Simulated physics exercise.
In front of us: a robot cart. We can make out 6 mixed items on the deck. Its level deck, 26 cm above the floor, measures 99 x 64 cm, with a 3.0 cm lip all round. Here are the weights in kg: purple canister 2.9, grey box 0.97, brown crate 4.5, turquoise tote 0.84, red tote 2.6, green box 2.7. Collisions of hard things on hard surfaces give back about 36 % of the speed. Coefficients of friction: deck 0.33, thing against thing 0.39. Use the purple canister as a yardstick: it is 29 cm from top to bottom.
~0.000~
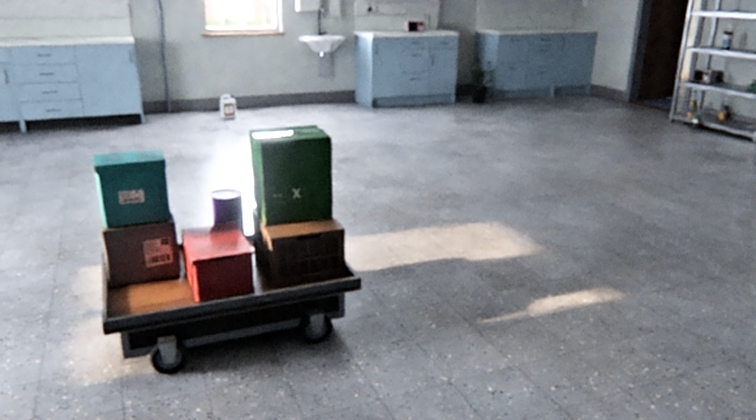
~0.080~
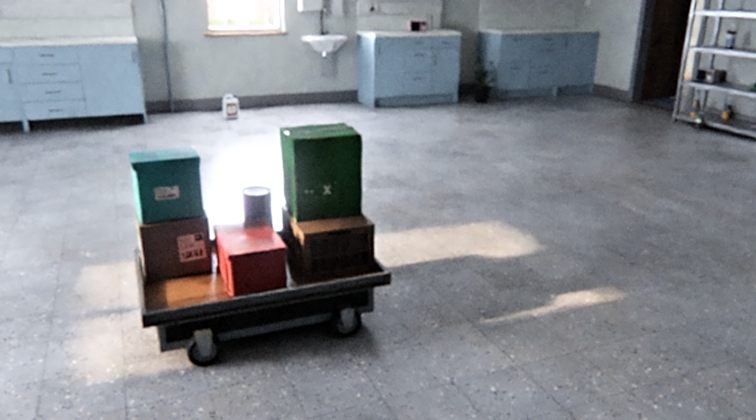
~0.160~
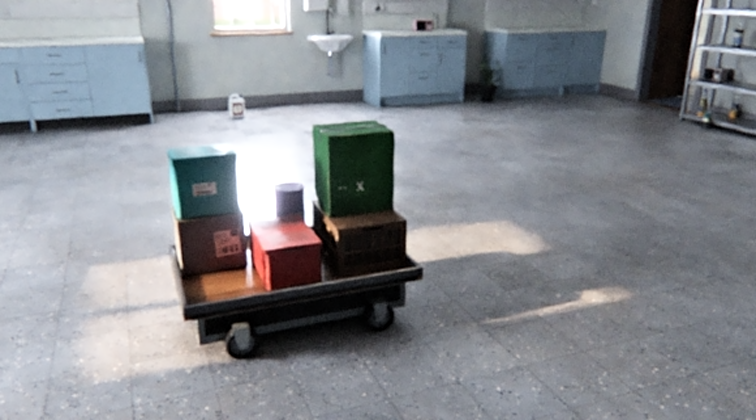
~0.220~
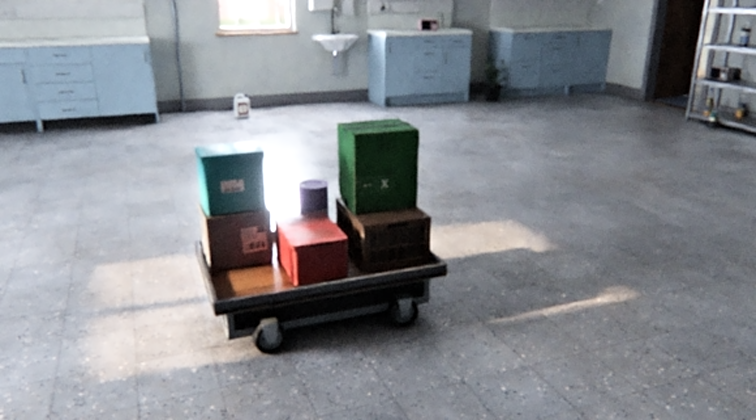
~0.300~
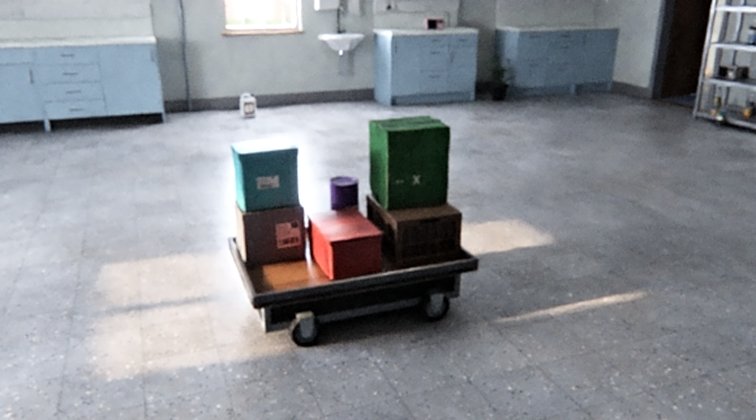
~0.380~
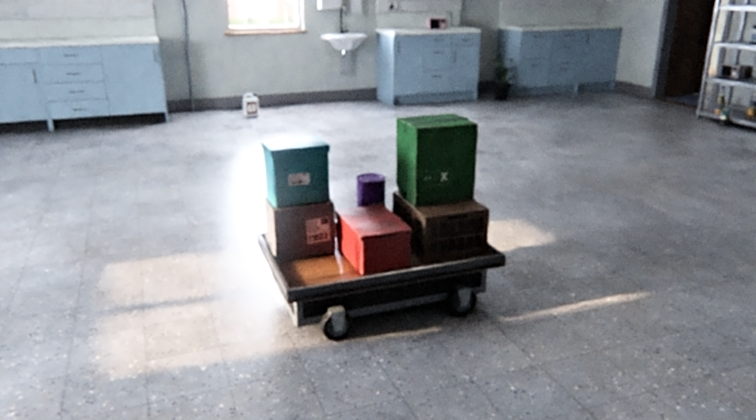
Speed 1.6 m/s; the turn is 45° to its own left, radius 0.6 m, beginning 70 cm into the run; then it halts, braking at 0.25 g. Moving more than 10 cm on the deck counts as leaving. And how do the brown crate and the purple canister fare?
Result: The brown crate will remain about where it started; the purple canister will remain about where it started.
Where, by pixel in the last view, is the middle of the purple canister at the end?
The resting point is around (459, 150).
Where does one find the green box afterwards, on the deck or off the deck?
When everything stops, the green box is out of bounds.
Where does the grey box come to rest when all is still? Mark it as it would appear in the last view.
Near (448, 170).
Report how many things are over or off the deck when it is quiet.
All told, 1.
By 0.68 s, cart has run 109 cm, turned 23°; brown crate 10 cm from its spot near (498, 197); purple canister 7 cm from its spot near (434, 189); green box 21 cm from its spot.
By 0.88 s, cart has run 141 cm, turned 44°; green box now off the deck; brown crate 7 cm from its spot near (485, 173); purple canister 6 cm from its spot near (432, 173).
By 1.18 s, cart has run 180 cm, turned 45°; purple canister 4 cm from its spot near (450, 156); brown crate 2 cm from its spot near (493, 156); red tote 5 cm from its spot.
When it is over (2.0 s), off the deck, green box; the other 5 within 10 cm of the start. End places, in pixels of the last picture, brown crate near (500, 150), purple canister near (459, 150).
